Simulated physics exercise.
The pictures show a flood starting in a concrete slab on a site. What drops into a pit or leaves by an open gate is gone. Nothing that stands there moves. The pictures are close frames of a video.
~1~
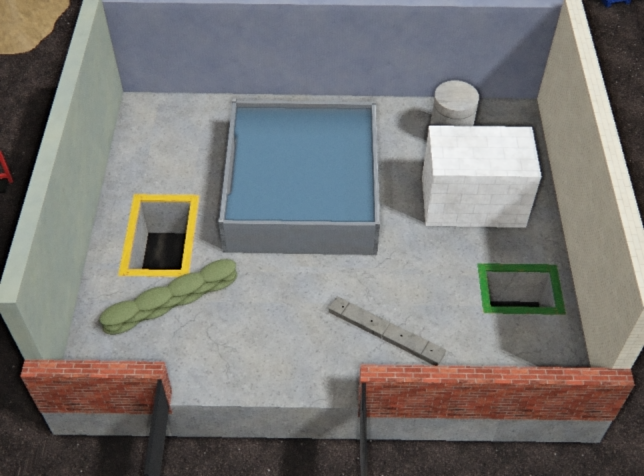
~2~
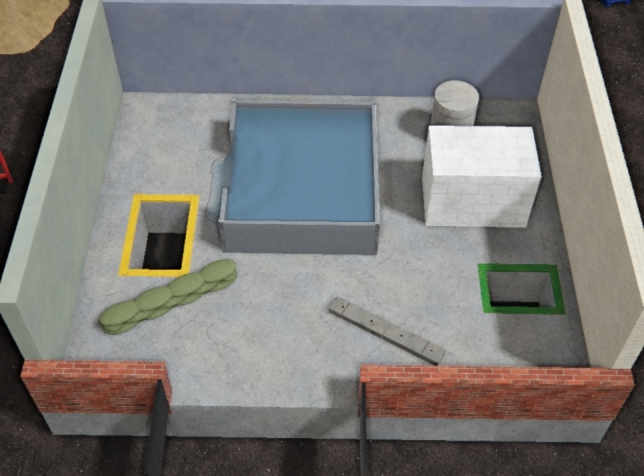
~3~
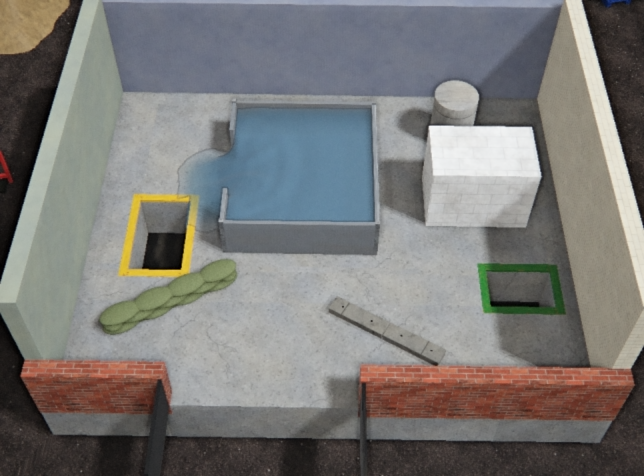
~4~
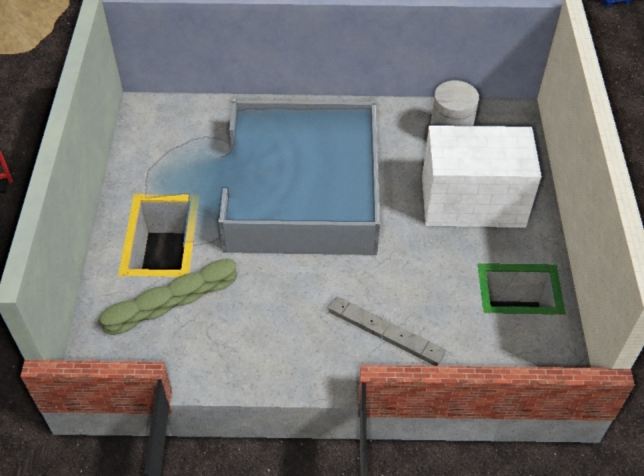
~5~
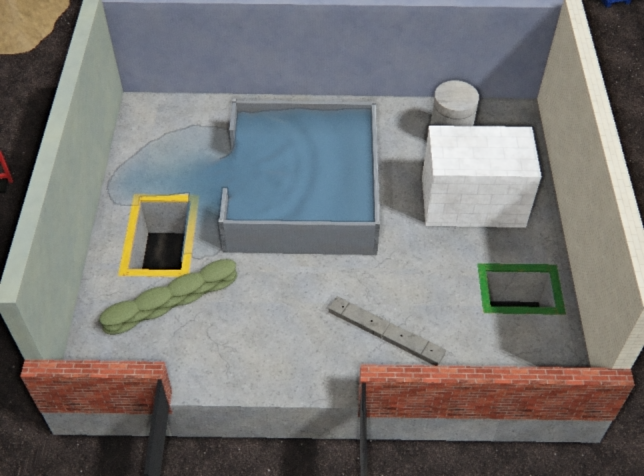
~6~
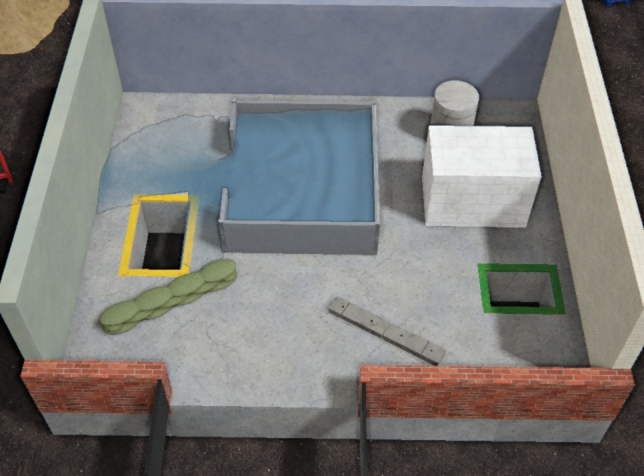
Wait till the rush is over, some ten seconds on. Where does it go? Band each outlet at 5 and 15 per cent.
In the end: The gate takes less than 5 %; the green pit takes less than 5 %; the yellow pit takes more than 15 %.
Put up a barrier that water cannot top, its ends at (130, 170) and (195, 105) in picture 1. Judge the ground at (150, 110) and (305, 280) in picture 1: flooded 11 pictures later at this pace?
In that order: Covered, clear.
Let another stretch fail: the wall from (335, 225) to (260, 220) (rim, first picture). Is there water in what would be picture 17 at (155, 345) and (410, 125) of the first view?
One after the other: Flooded, clear.
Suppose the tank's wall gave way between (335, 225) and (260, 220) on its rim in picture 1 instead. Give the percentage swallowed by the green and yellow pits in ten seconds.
In per cent: Green 8, yellow 2.
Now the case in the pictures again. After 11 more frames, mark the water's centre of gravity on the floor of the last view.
At about (252, 180).
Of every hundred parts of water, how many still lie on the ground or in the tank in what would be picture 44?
About 68 per cent.
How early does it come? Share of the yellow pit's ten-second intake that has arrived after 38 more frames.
Some 75 per cent.
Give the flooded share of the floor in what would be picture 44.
Near 55 in a hundred.
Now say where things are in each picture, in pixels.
The water tank at (302, 163) is whole and still, in the first frame.
Water pours out at (232, 178) and has run to (216, 219), in the second frame.
Water pours out at (233, 181) and has run to (189, 222), in the third frame.
The front is at (155, 170), out from the gap at (233, 181), in the fourth frame.
Water pours out at (233, 181) and has run to (116, 180), in the fifth frame.
Water pours out at (233, 180) and has run to (110, 155), in the sixth frame.
A moment on, water covers 15 % of the floor; the gate 0 %, the green pit 0 %, the yellow pit 8 %.
Next, water covers 20 % of the floor; the gate 0 %, the green pit 0 %, the yellow pit 14 %.
Then, water covers 35 % of the floor; the gate 0 %, the green pit 0 %, the yellow pit 22 %.
Later, water covers 55 % of the floor; the gate 0 %, the green pit 0 %, the yellow pit 32 %.
In the end, water covers 80 % of the floor; the gate 1 %, the green pit 2 %, the yellow pit 42 %.
